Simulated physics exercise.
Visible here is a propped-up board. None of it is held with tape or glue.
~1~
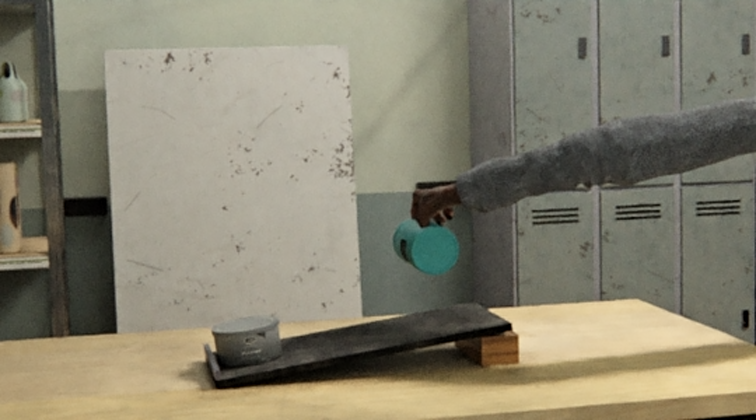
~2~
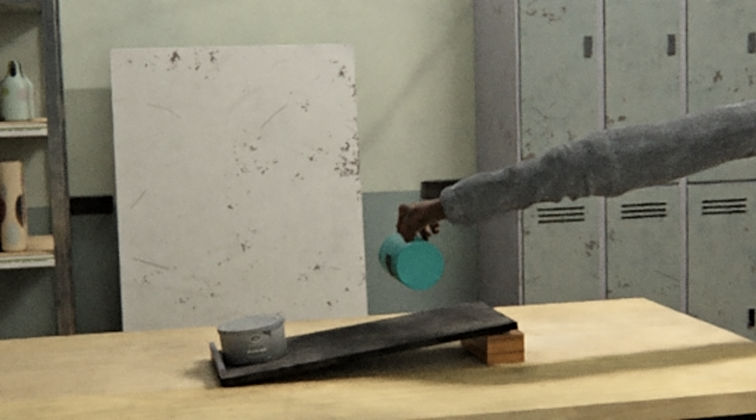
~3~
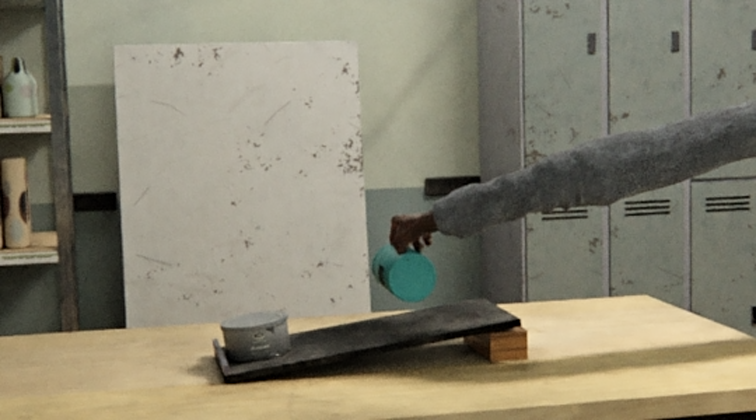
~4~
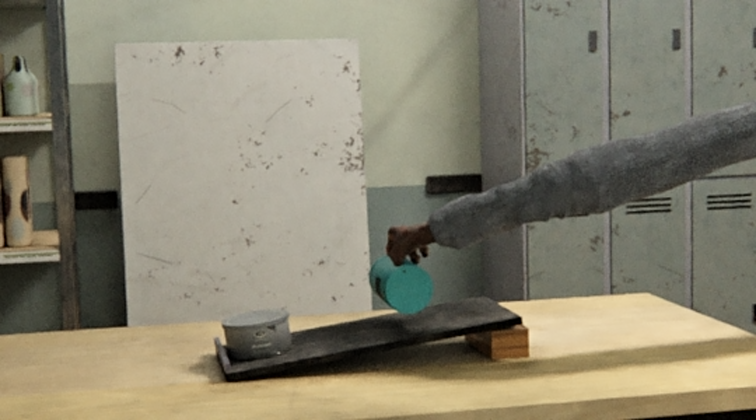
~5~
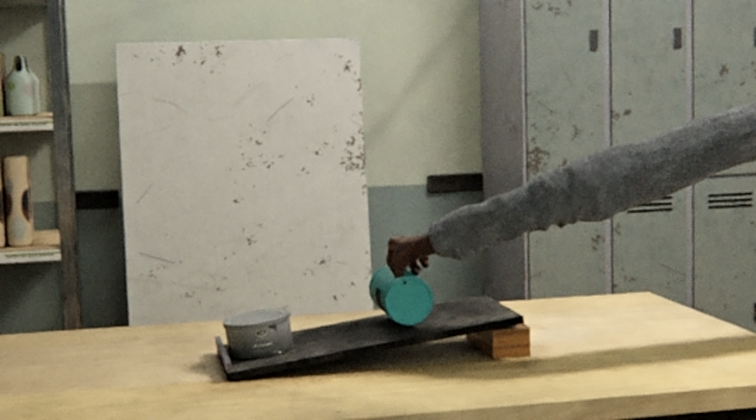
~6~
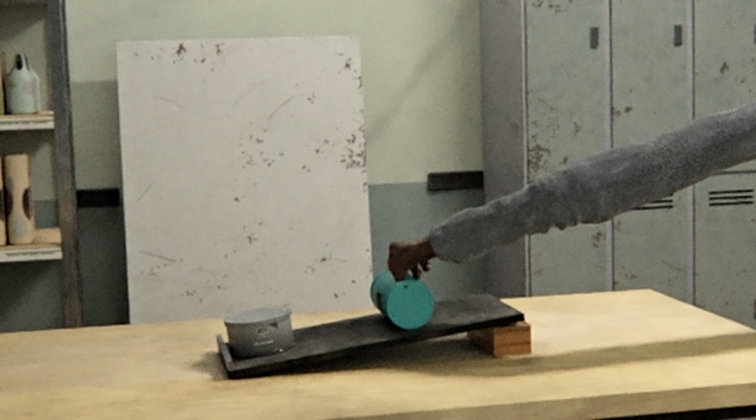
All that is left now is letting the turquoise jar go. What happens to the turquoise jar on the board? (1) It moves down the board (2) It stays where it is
(1) It moves down the board.
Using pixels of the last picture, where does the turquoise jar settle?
In the last picture, near pixel (315, 315).
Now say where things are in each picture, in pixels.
On its way; turquoise jar (425, 246); grey tub (248, 341), in the first picture.
On its way; turquoise jar (410, 260); grey tub (253, 340), in the second picture.
On its way; turquoise jar (403, 272); grey tub (257, 336), in the third picture.
On its way; turquoise jar (400, 283); grey tub (258, 334), in the fourth picture.
On its way; turquoise jar (400, 294); grey tub (259, 334), in the fifth picture.
In place under the hand; turquoise jar (401, 298); grey tub (260, 332), in the sixth picture.
Then, 0.40 s after the last picture, turquoise jar rolled a little near (385, 301).
Then, 0.70 s after the last picture, turquoise jar rolled about its own width near (337, 310).
Then, 0.80 s after the last picture, turquoise jar rolled well along near (314, 314).
At rest, moved from the start, turquoise jar; grey tub in place. Seen from the same camera at the end, turquoise jar near (314, 314). The turquoise jar goes downhill.
